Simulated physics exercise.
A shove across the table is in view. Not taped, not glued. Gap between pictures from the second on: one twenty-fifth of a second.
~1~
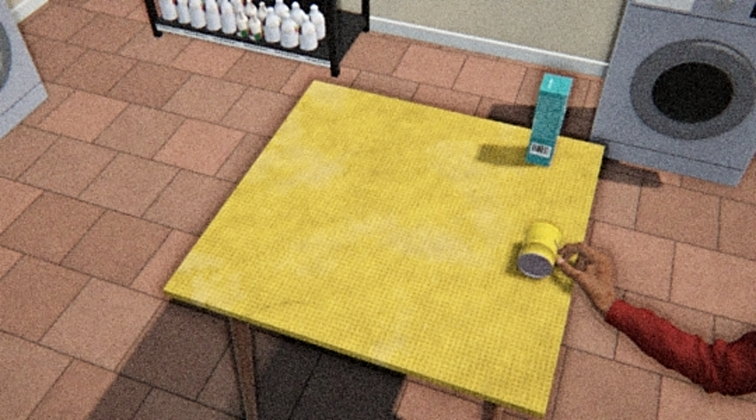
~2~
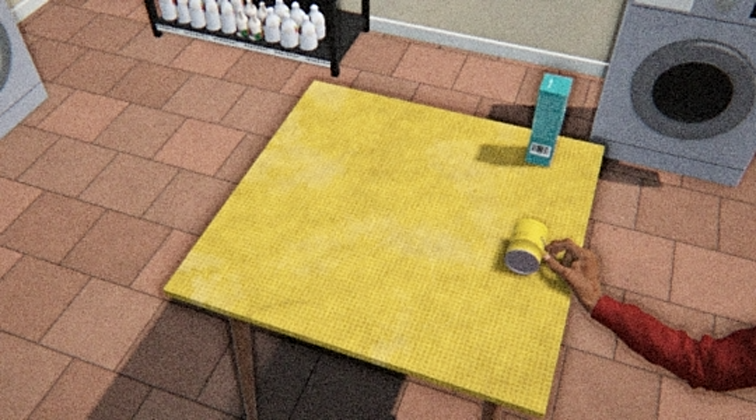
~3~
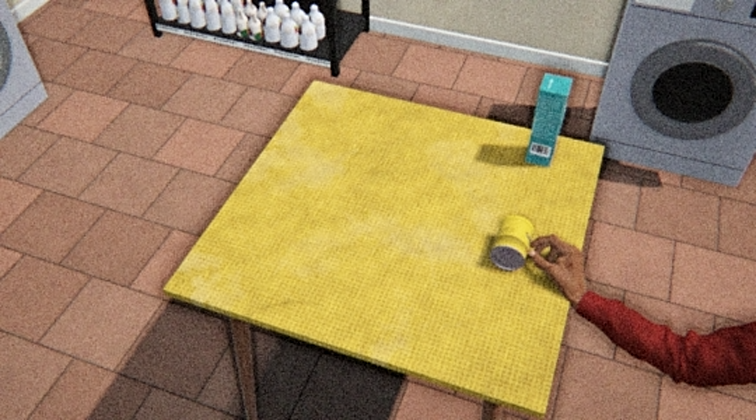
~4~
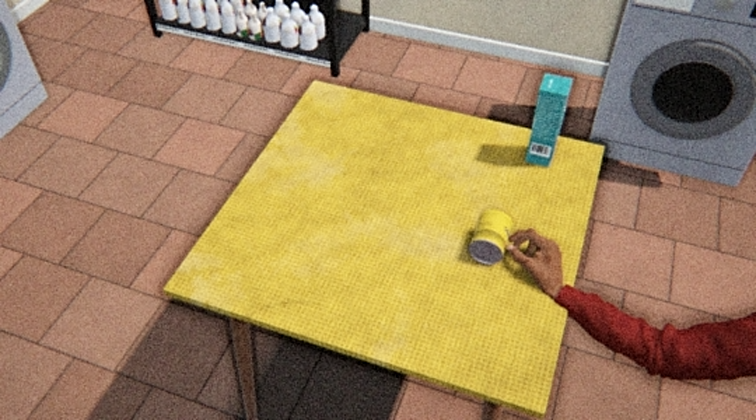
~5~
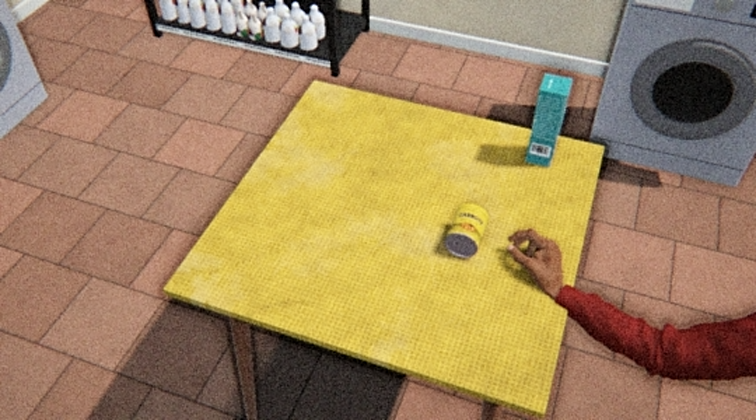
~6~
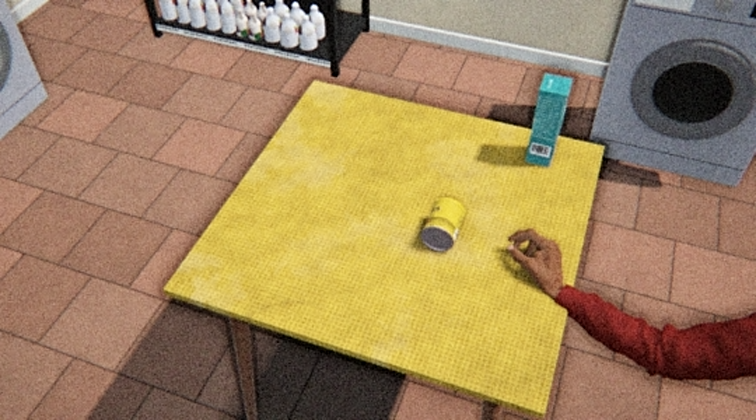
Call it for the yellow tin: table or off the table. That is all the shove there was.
Off the table.
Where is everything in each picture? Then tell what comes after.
In the first picture, under the hand; yellow tin (539, 250).
In the second picture, under the hand; yellow tin (526, 247).
In the third picture, under the hand; yellow tin (512, 243).
In the fourth picture, yellow tin (491, 237).
In the fifth picture, yellow tin (467, 231) displaced about its own width.
In the sixth picture, yellow tin (443, 224) displaced about its own width.
Then, 0.30 s past the last view, yellow tin displaced well along near (291, 183).
Then, 0.70 s past the last view, yellow tin now off the table.
Finally, off the table, yellow tin.
